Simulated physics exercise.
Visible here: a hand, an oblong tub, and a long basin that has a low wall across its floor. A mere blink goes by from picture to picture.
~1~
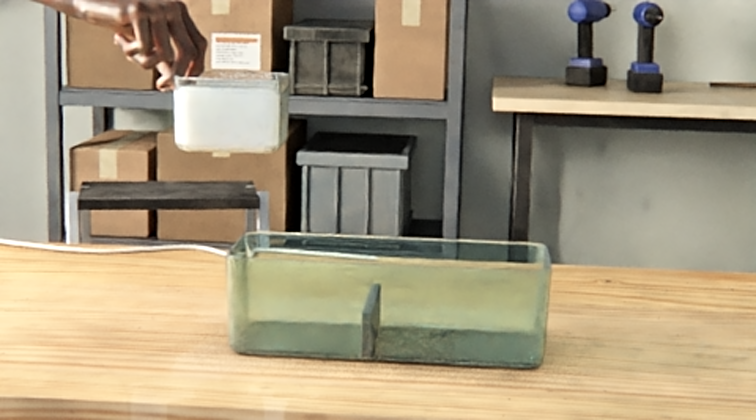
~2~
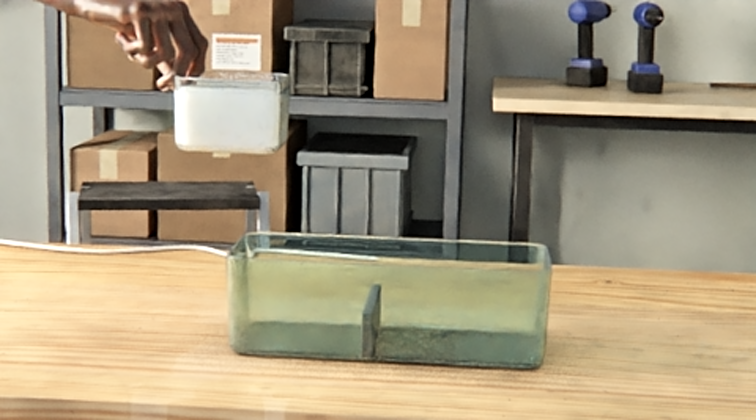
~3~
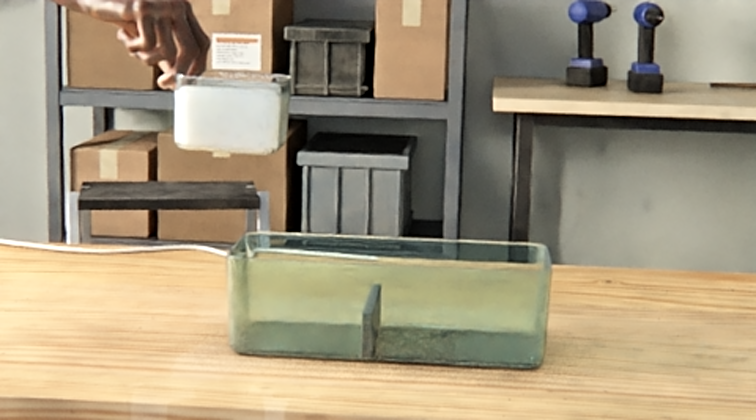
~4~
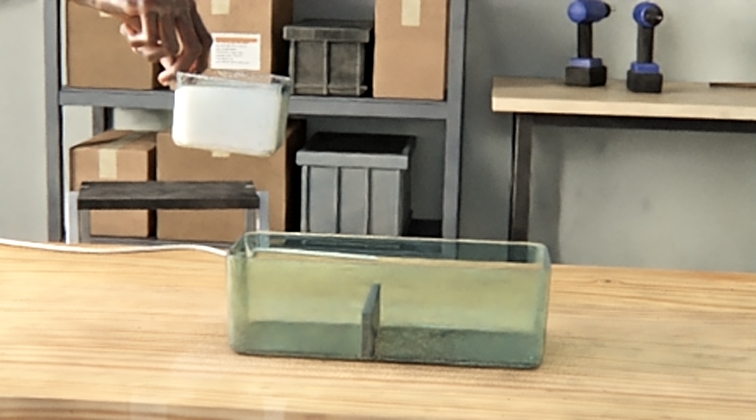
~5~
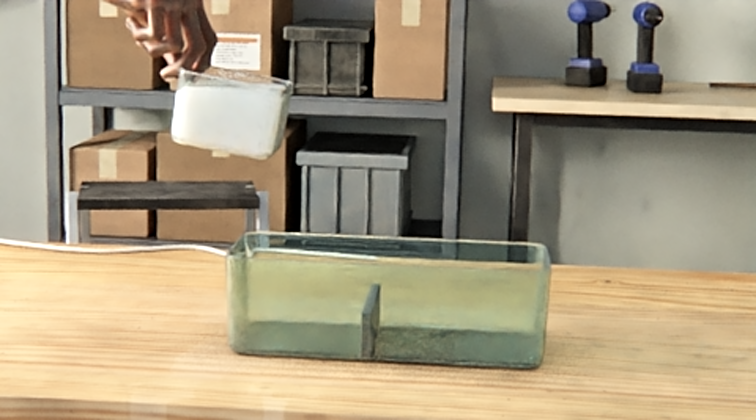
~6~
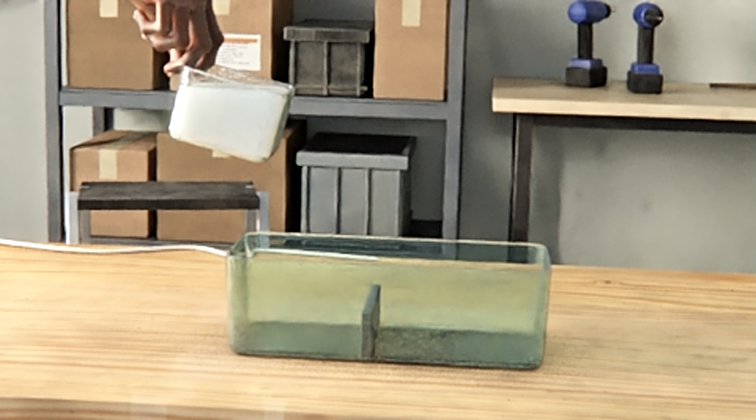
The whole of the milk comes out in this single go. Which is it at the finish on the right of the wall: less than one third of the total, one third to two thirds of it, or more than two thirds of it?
At the finish the right of the wall has less than one third of the total.
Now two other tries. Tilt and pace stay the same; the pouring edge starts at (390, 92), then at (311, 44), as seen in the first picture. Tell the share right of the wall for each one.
It comes to 95 % the first time and 65 % the second.
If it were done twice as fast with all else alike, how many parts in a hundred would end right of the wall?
About 5 in a hundred.
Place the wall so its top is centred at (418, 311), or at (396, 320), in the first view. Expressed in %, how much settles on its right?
10 per cent first, then 20 per cent.
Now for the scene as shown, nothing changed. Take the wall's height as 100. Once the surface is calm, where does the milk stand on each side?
Left part: 50 per cent, right part: 10 per cent.
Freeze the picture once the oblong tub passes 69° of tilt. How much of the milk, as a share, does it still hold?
Around 50 in a hundred has not poured out yet.
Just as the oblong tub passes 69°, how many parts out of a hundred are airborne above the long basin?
Share: Approx. 30 %.
A moment on, the oblong tub is tipped part way and 52 per cent is still to pour, 18 is left of the wall and 0 right of it.
Next, the oblong tub is tipped right over and 8 per cent is still to pour, 71 is left of the wall and 11 right of it.
Then the oblong tub is tipped right over and 0 per cent is still to pour, 86 is left of the wall and 12 right of it.
Later the oblong tub is tipped right over and 0 per cent is still to pour, 86 is left of the wall and 12 right of it.
At rest 86 per cent lies left of the wall, 12 right of it and 1 outside.
